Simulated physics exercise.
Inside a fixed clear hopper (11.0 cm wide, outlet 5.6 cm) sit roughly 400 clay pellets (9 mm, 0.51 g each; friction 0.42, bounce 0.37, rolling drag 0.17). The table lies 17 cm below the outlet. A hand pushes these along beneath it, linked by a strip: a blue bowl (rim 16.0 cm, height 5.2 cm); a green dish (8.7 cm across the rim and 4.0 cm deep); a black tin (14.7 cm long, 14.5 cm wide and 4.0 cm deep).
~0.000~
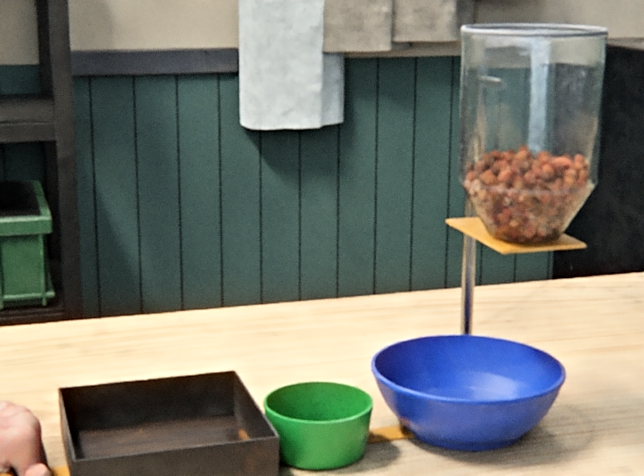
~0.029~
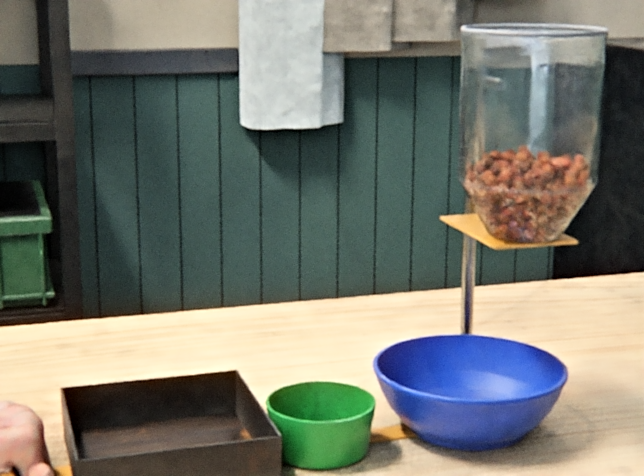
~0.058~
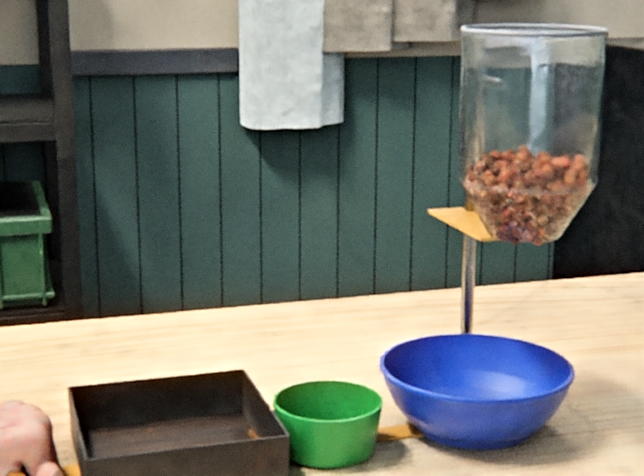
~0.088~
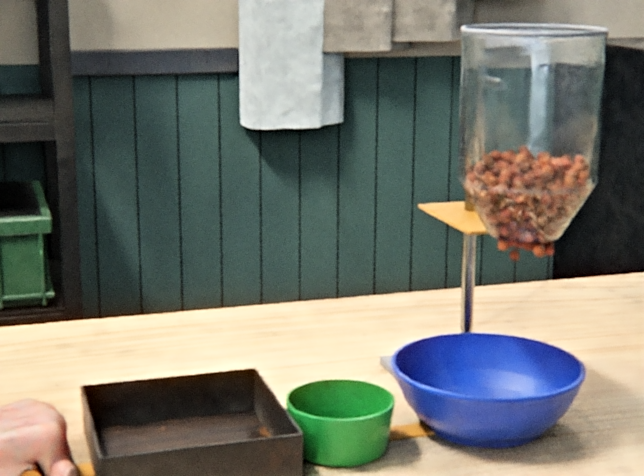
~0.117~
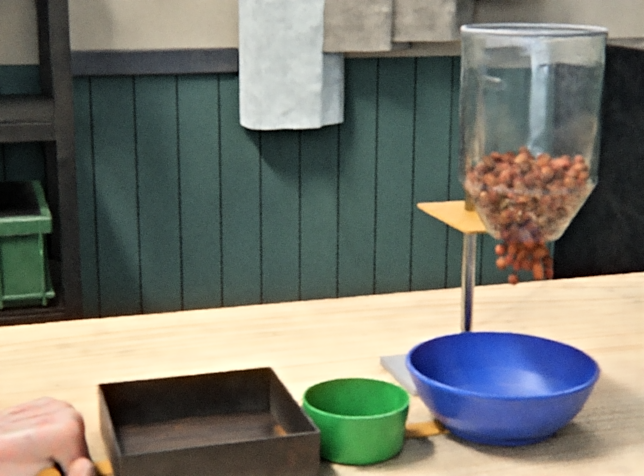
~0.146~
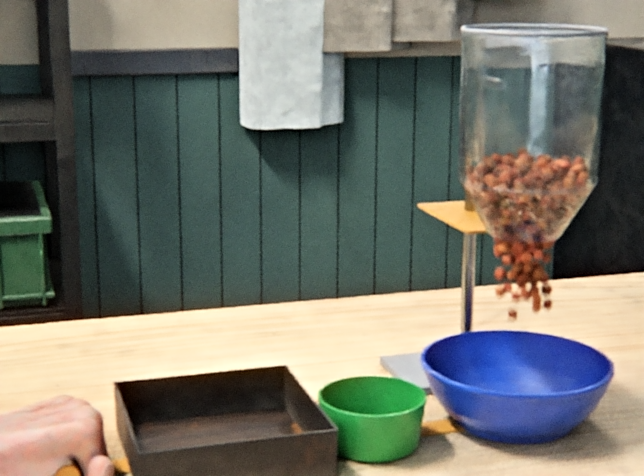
On a wooden table, a hand pushes three containers right as reddish-brown pellets begin dropping from a jar.
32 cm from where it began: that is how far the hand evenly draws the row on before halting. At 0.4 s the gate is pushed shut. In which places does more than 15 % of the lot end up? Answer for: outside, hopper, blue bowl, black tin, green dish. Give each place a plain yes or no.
Place by place: Outside everything no, hopper yes, blue bowl yes, black tin no, green dish yes.
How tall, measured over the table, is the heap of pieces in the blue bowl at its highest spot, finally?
Near 2.5 cm.
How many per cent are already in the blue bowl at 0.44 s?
The share there at that time comes to around 25 per cent.
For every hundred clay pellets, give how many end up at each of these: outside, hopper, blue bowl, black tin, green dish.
Per hundred: 5 outside, hopper 30, blue bowl 25, black tin 5, green dish 30.
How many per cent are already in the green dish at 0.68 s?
Close to 30 in a hundred has got there by that moment.
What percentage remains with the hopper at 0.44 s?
Around 30 percent of the load.
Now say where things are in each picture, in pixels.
In the first picture, dishes slid 0.0 cm; 0 pieces falling; top of the load at (494, 163); blue bowl at (467, 365); green dish at (318, 401); black tin at (163, 411).
In the second picture, dishes slid 0.2 cm; 0 pieces falling; top of the load at (494, 163).
In the third picture, dishes slid 0.8 cm; 0 pieces falling; top of the load at (525, 163).
In the fourth picture, dishes slid 1.9 cm; 8 pieces falling; top of the load at (524, 164).
In the fifth picture, dishes slid 3.2 cm; 27 pieces falling; top of the load at (524, 166).
In the sixth picture, dishes slid 4.6 cm; 47 pieces falling; top of the load at (547, 168); blue bowl at (516, 360); green dish at (372, 395); black tin at (220, 405). They move about 48 cm a second.
Then, at 0.44 s, hopper 30 %, blue bowl 25 %, green dish 25 %, in the air 15 %; middle of all pieces on or above the table near (560, 322).
Then, at 0.68 s, outside 5 %, hopper 30 %, blue bowl 25 %, black tin 5 %, green dish 30 %; middle of all pieces on or above the table near (637, 343).
Then, at 0.91 s, outside 5 %, hopper 30 %, blue bowl 25 %, black tin 5 %, green dish 30 %.
After 1.12 s, outside 5 %, hopper 30 %, blue bowl 25 %, black tin 5 %, green dish 30 %.
In the end, at 1.3 s, outside 5 %, hopper 30 %, blue bowl 25 %, black tin 5 %, green dish 30 %.
